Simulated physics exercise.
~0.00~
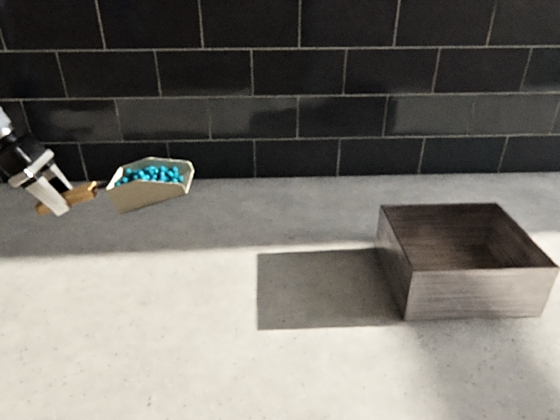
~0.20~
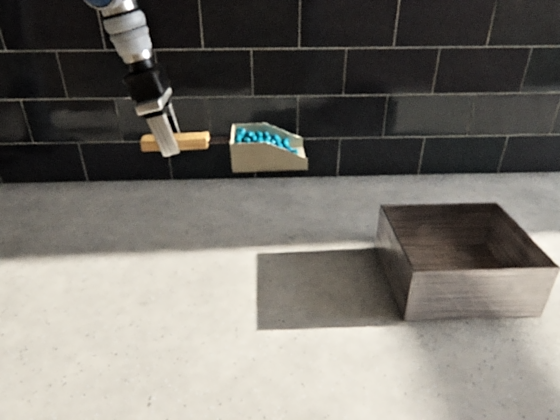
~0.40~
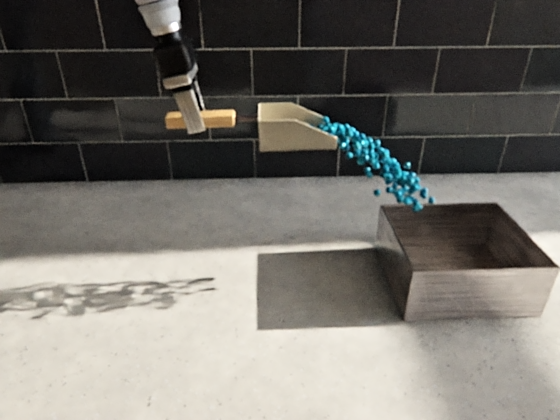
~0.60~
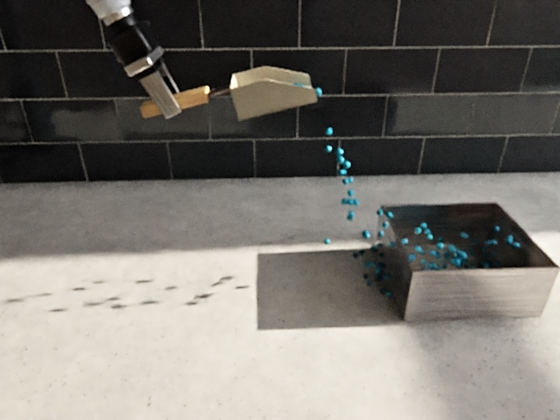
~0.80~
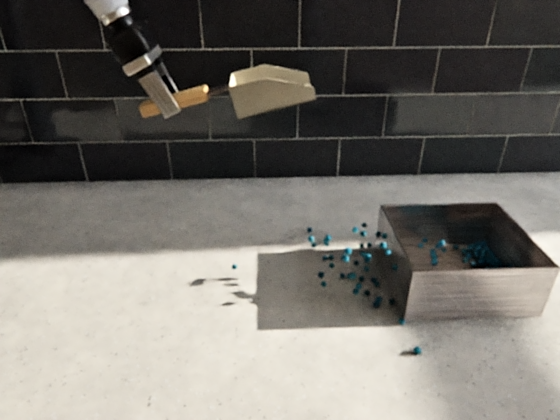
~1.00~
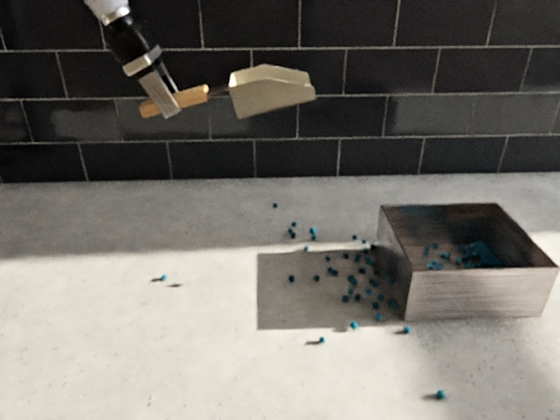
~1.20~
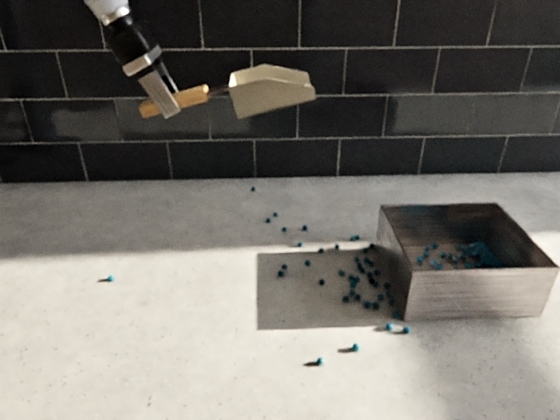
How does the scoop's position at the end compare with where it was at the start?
The scoop ends up higher and farther to the right than where it started, held above the counter to the left of the box.
On a grey counter against black tiles, a robot arm carried a scoop of blue beads right and tipped them toward a brown open box, then drew back and held still; many beads landed inside, but plenty scattered across the counter.
